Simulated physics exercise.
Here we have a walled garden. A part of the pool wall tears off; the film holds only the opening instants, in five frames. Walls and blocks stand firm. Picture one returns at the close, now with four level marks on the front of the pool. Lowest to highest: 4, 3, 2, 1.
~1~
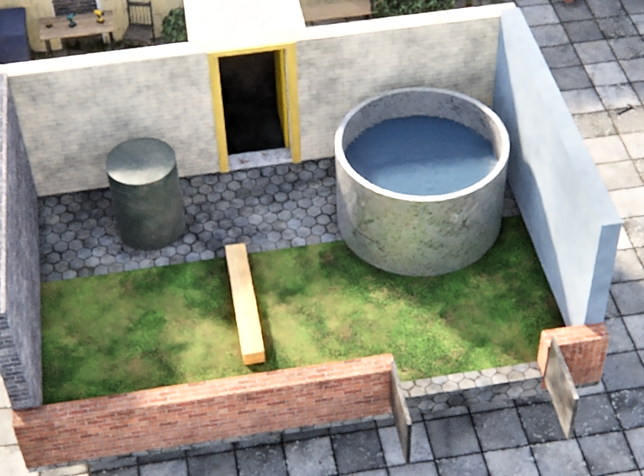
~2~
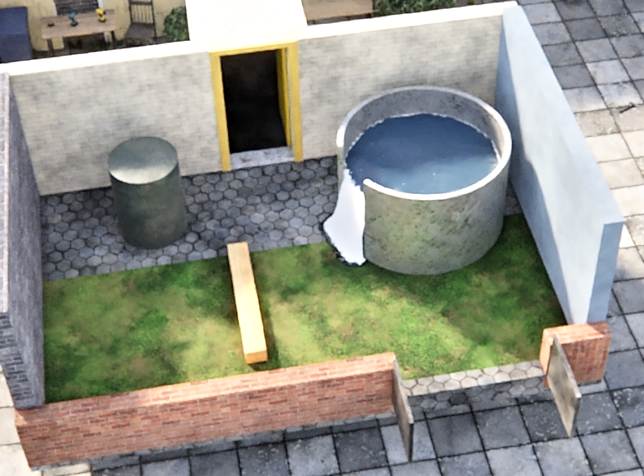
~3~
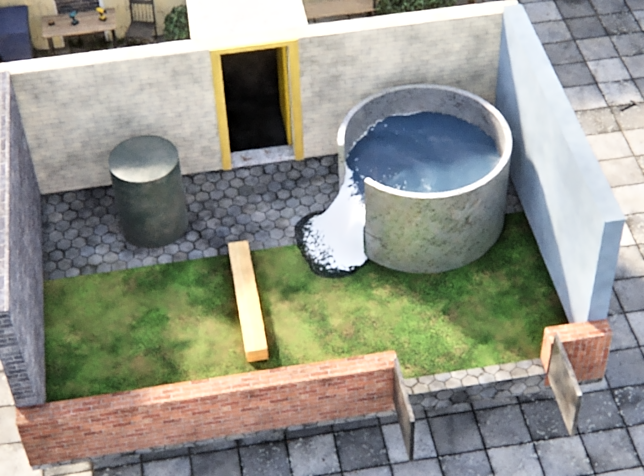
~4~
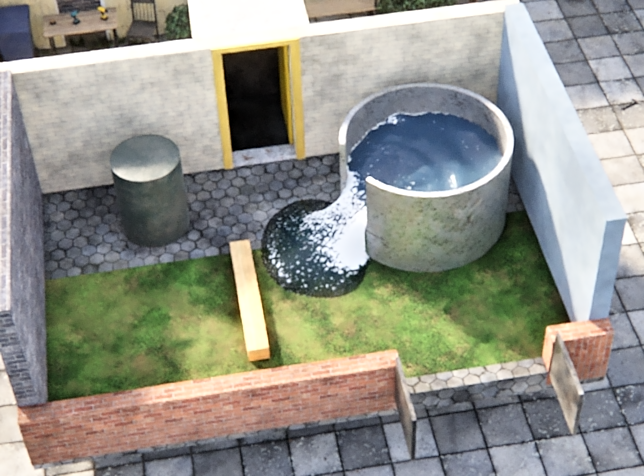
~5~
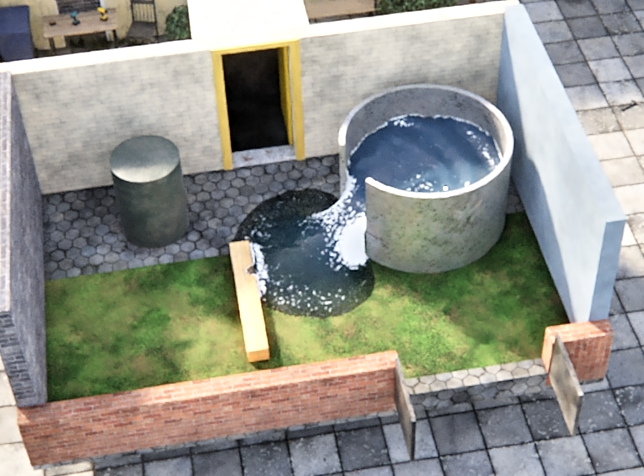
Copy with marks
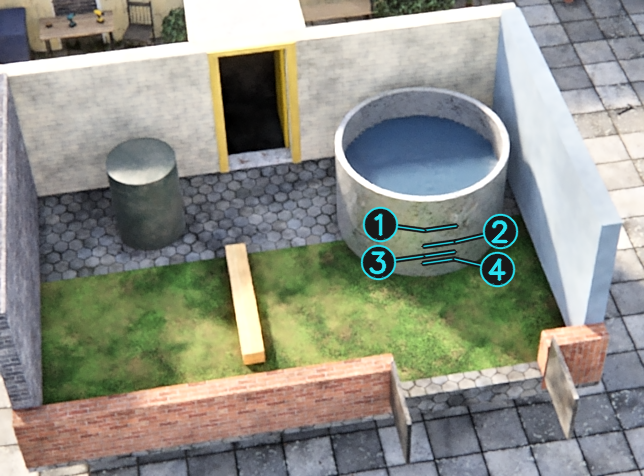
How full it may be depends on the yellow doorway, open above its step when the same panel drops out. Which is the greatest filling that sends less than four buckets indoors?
The answer is mark 1.
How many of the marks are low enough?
All four.
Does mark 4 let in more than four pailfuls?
No, that is safe.
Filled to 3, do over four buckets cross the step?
No.
On the marked copy, 1 at (440, 228); 2 at (439, 244); 3 at (439, 254); 4 at (438, 261); from the bottom up 4, 3, 2, 1.
Choosing 1, a splash gets over, under a bucket.
Choosing 2, nothing gets over.
Choosing 3, nothing gets over.
Choosing 4, nothing gets over.
